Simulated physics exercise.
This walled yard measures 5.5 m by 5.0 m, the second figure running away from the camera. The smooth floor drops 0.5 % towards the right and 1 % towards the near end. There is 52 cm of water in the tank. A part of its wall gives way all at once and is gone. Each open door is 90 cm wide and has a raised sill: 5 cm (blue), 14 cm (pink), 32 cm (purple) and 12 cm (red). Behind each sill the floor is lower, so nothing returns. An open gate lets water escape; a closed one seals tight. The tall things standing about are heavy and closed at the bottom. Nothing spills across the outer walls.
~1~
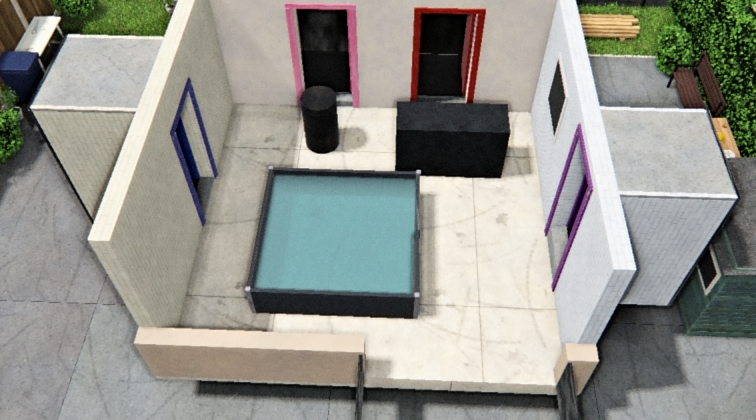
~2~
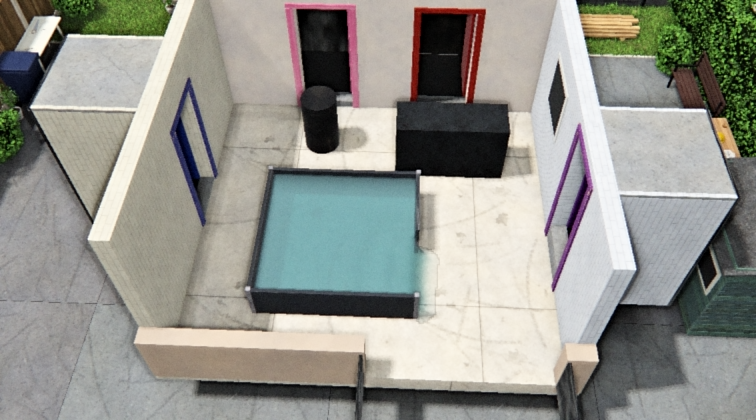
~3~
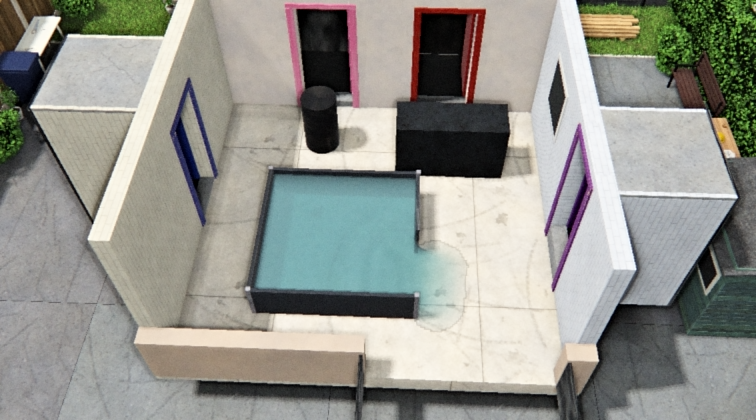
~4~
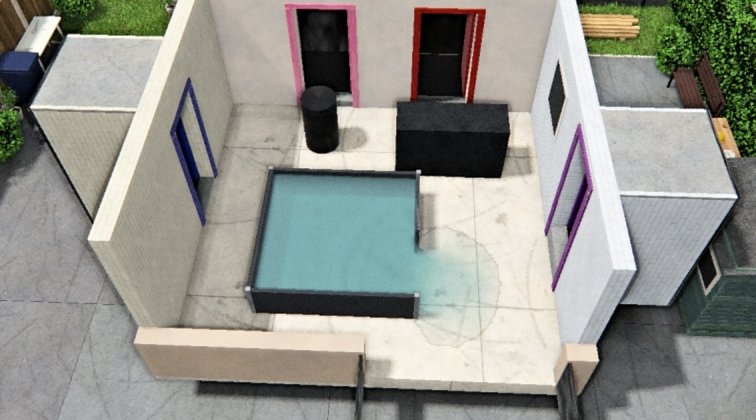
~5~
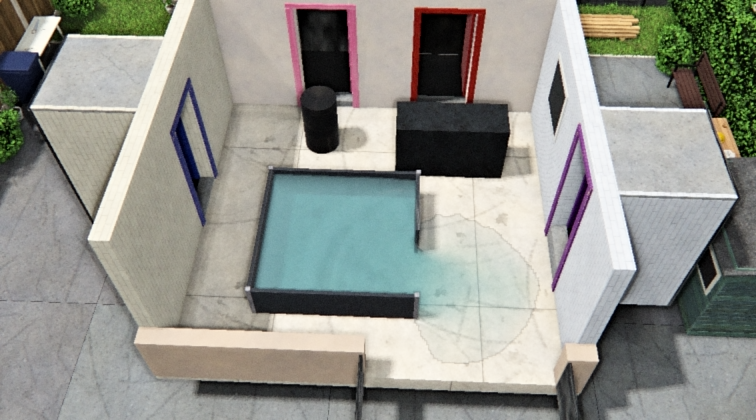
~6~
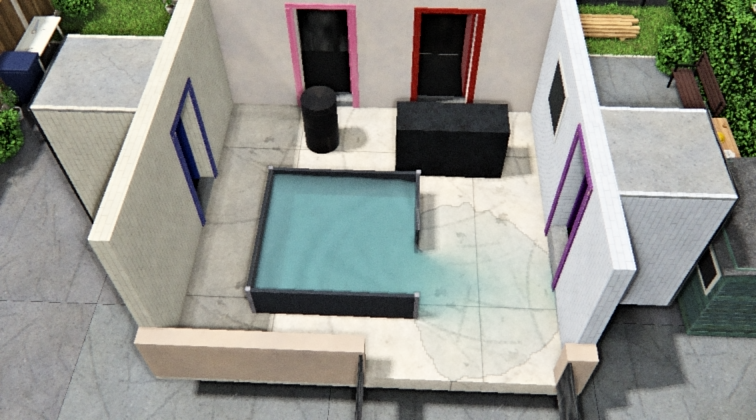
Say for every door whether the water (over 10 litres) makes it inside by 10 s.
Door by door: At the blue door it keeps below the limit; at the pink door it does not reach the limit; at the purple door it stays under the limit; at the red door it keeps below the limit.
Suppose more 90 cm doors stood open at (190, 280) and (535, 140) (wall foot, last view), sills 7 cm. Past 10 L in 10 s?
In that order: Under, past it.
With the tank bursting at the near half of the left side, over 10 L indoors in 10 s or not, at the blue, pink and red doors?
Against that limit: Blue past it, pink not over, red below.
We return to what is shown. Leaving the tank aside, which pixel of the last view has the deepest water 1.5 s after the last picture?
Near (551, 311).
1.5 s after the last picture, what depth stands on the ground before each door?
In cm: Blue 0, pink 0, purple 27, red 0.
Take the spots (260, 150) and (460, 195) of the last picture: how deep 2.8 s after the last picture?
In that order: 0 and 5 cm.
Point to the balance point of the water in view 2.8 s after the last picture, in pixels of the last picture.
Near (409, 249).
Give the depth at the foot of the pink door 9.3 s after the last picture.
Roughly 5.5 cm deep.
Then, 0.7 s after the last picture water covers 25 % of the floor and is deepest (38 cm) near (558, 368); blue door not reached, pink door not reached, purple door 24 cm at the sill, 0 L in, red door not reached.
Then, 1.5 s after the last picture water covers 30 % of the floor and is deepest (34 cm) near (551, 311); blue door not reached, pink door not reached, purple door 27 cm at the sill, 0 L in, red door not reached.
Then, 2.8 s after the last picture water covers 35 % of the floor and is deepest (26 cm) near (528, 126); blue door not reached, pink door not reached, purple door 19 cm at the sill, 0 L in, red door 4 cm at the sill, 0 L in.
Then, 5.3 s after the last picture water covers 65 % of the floor and is deepest (18 cm) near (557, 356); blue door not reached, pink door 4 cm at the sill, 0 L in, purple door 15 cm at the sill, 0 L in, red door 6 cm at the sill, 0 L in.
Then, 9.3 s after the last picture water covers 80 % of the floor and is deepest (11 cm) near (557, 356); blue door 5 cm at the sill, 3 L in, pink door 5 cm at the sill, 0 L in, purple door 8 cm at the sill, 0 L in, red door 4 cm at the sill, 0 L in.
